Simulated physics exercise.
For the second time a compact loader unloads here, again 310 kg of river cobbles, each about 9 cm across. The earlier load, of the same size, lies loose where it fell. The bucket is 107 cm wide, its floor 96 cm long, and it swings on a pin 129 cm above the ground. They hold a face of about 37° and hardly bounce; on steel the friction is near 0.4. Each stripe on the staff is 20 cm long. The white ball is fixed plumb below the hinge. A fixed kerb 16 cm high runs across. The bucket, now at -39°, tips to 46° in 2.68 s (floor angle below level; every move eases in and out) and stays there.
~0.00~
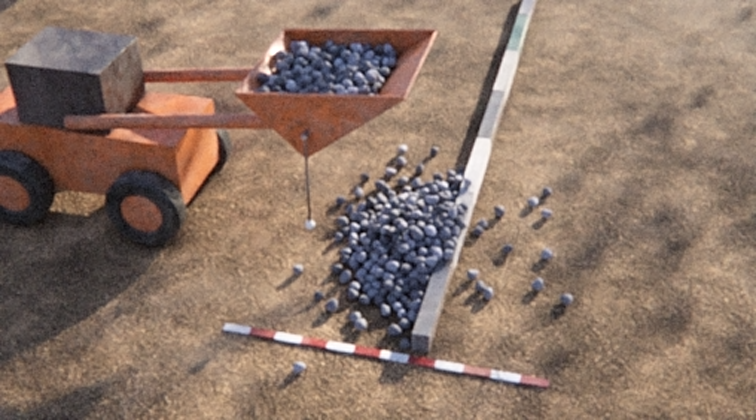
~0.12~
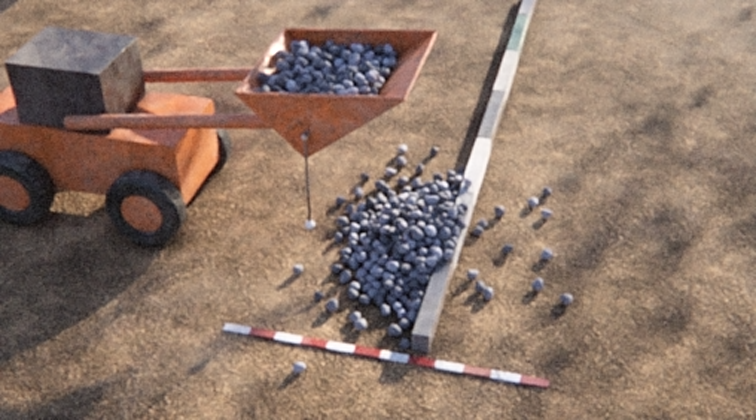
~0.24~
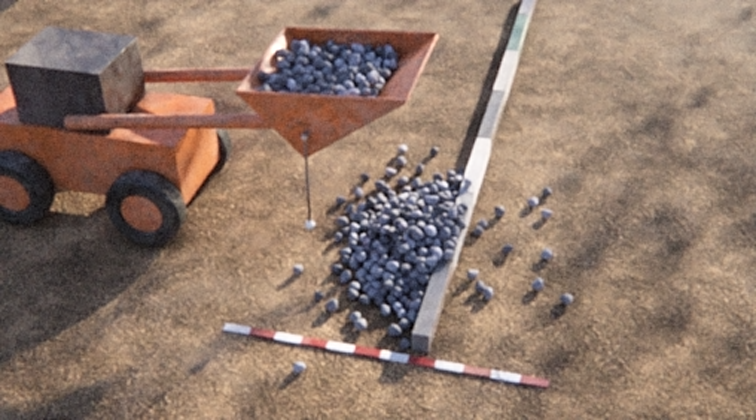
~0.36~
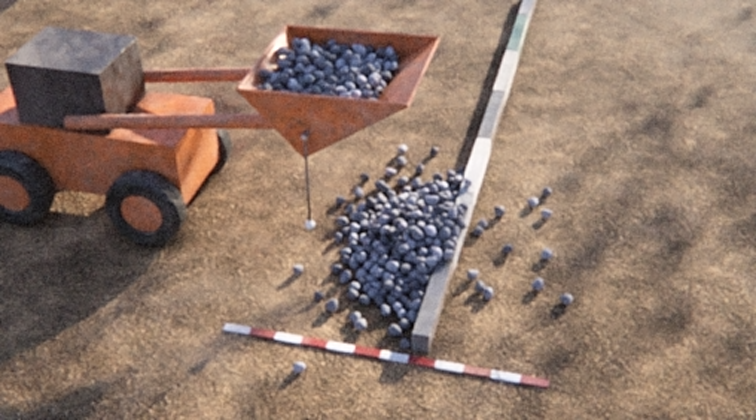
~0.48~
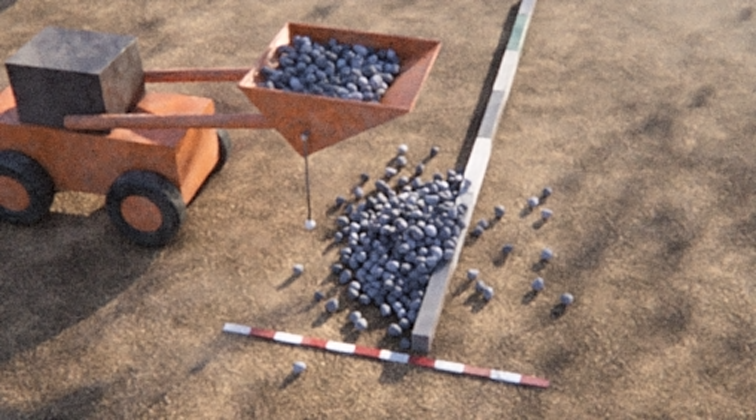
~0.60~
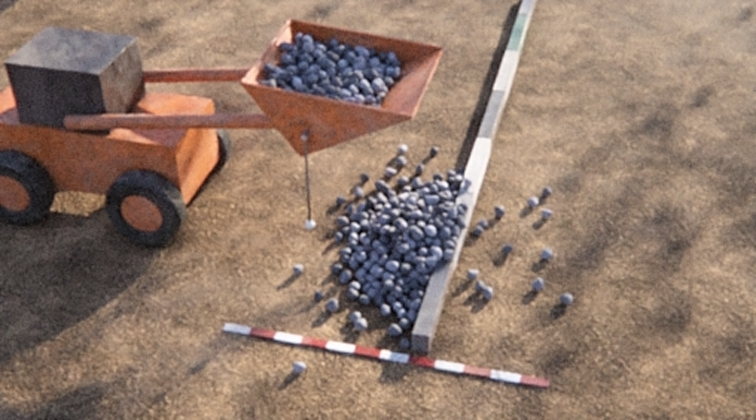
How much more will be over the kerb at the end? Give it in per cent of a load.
Some 35 per cent is added.
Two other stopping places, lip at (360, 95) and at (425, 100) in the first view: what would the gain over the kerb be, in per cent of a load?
Near 0 per cent from the first place, 60 from the second.
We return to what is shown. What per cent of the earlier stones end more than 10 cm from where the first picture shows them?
About 10 per cent.
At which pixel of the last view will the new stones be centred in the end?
Their middle is at about (434, 227).
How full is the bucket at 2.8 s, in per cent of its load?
It holds some 0 per cent.
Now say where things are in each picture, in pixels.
The bucket is at -39°, its lip at (405, 98); the top of the load is at (330, 59). The earlier load is highest near (430, 221), 26 cm above ground level, 96 % on this side of the kerb, 4 % over the kerb, in the first picture.
The bucket is at -39°, its lip at (405, 99); the top of the load is at (320, 59); the stones move at 0.0 m/s on average, in the second picture.
The bucket is at -37°, its lip at (406, 102); the top of the load is at (317, 59); the stones move at 0.1 m/s on average, in the third picture.
Lip at (408, 106), floor tilted -35°, highest stones at (313, 59); the stones move at 0.1 m/s on average, in the fourth picture.
The bucket is at -32°, its lip at (410, 111); the top of the load is at (303, 53); the stones move at 0.1 m/s on average, in the fifth picture.
The bucket is at -28°, its lip at (412, 117); the top of the load is at (303, 49); the stones move at 0.1 m/s on average, in the sixth picture.
After 2.0 s the floor is at 33°; in per cent of one load, 87 in the bucket, 110 on this side of the kerb, 4 over the kerb; the foremost stones are at (534, 246).
After 2.8 s the floor is at 46°; in per cent of one load, 1 in the bucket, 168 on this side of the kerb, 31 over the kerb; the foremost stones are at (559, 265).
After 3.1 s the floor is at 46°; in per cent of one load, 0 in the bucket, 163 on this side of the kerb, 37 over the kerb; the foremost stones are at (590, 279).
After 5.8 s the floor is at 46°; in per cent of one load, 0 in the bucket, 161 on this side of the kerb, 38 over the kerb; the foremost stones are at (604, 284). Net gain over the kerb, 35.
